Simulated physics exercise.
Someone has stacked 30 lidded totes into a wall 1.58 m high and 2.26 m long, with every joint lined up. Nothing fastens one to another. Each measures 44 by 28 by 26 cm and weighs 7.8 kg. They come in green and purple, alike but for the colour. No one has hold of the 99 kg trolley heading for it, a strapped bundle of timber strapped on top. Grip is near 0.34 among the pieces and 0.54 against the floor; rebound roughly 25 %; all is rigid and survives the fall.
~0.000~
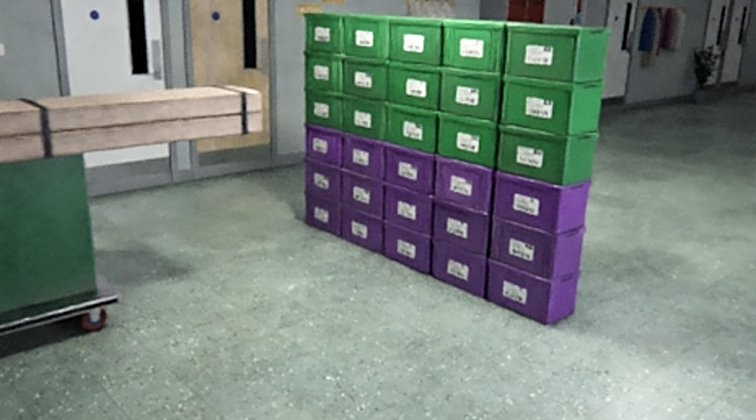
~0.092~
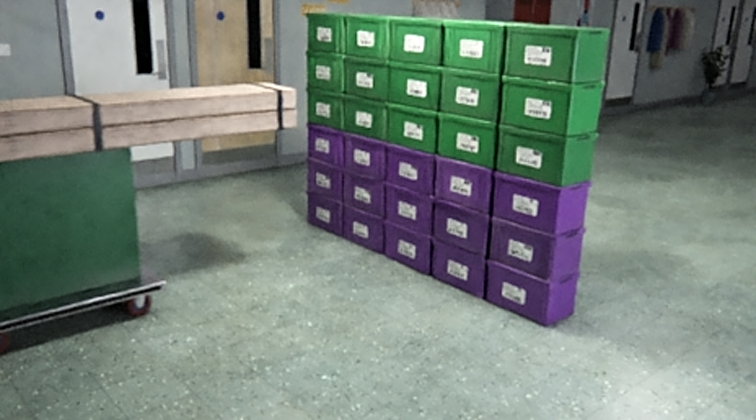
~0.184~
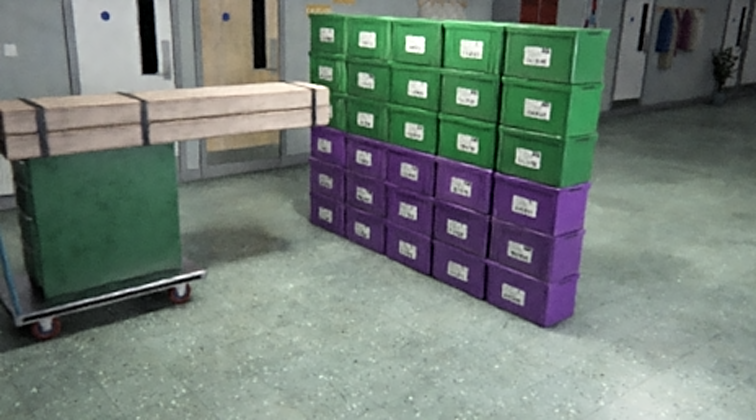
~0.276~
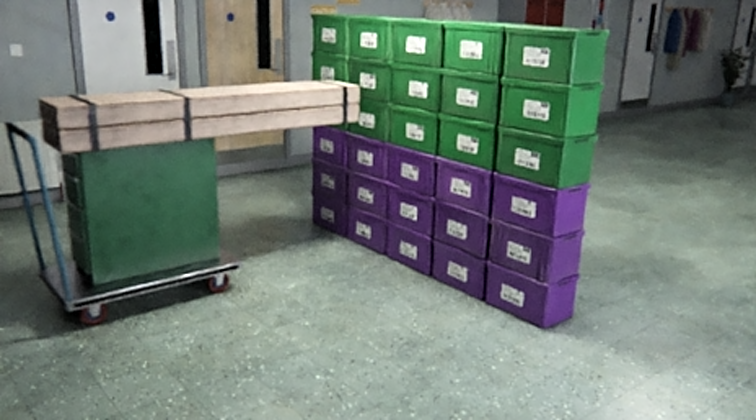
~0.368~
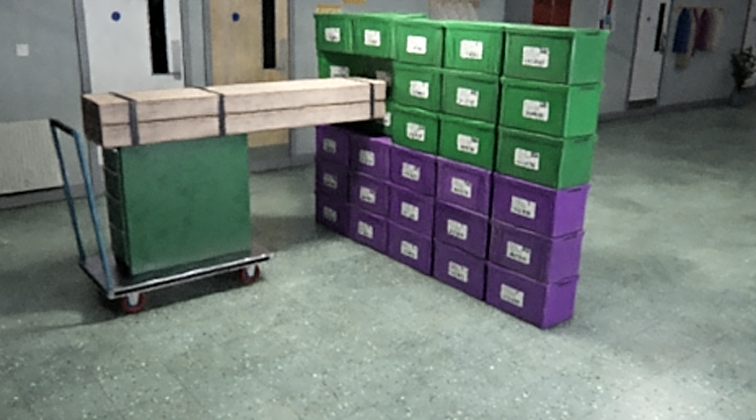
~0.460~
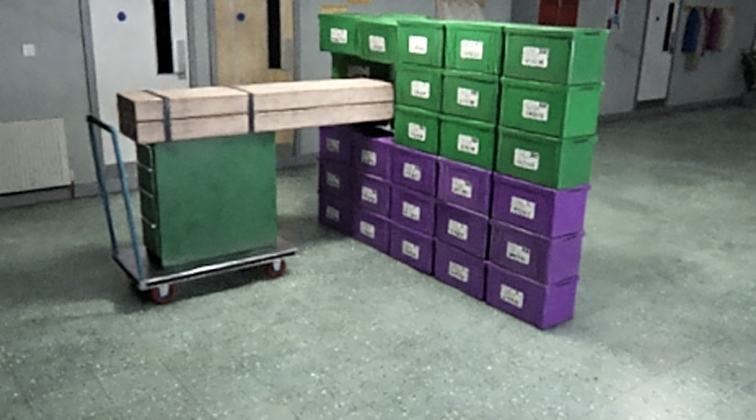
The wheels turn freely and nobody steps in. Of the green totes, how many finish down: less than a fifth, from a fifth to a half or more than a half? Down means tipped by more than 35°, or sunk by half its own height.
The part is from a fifth to a half.
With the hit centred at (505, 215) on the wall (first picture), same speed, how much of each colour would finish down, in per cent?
Then purple 30, green 40 per cent.
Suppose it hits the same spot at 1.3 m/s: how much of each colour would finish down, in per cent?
In that case purple 20, green 40 per cent.
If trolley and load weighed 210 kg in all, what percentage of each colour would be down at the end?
Then purple 10, green 40 per cent.
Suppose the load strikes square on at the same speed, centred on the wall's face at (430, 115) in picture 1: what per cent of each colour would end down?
In that case purple 0, green 40 per cent.
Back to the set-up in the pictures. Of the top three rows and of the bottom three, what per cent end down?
From the top 40, from the bottom 0 per cent.
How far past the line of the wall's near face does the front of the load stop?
Some 130 cm beyond.
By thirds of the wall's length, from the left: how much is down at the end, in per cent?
Left 50, middle 0, right 0 per cent.
By 0.62 s, load 57 cm past the wall's line, still rolling; 3 of the 15 green totes down (3 of 30 in all colours); top green tote unmoved.
By 0.90 s, load 1.03 m past the wall's line, still rolling; 6 of the 15 green totes down (6 of 30 in all colours); top green tote unmoved.
By 1.14 s, load 1.22 m past the wall's line, still rolling; 6 of the 15 green totes down (6 of 30 in all colours); top green tote unmoved.
By 1.56 s, load 1.32 m past the wall's line, stopped; 6 of the 15 green totes down (6 of 30 in all colours); top green tote unmoved.
When it is over (2.5 s), load 1.32 m past the wall's line, stopped; 6 of the 15 green totes down (6 of 30 in all colours); top green tote unmoved; top purple tote unmoved. That is 40 per cent. In pixels of the last frame, middles, top green tote near (489, 48), top purple tote near (479, 183).
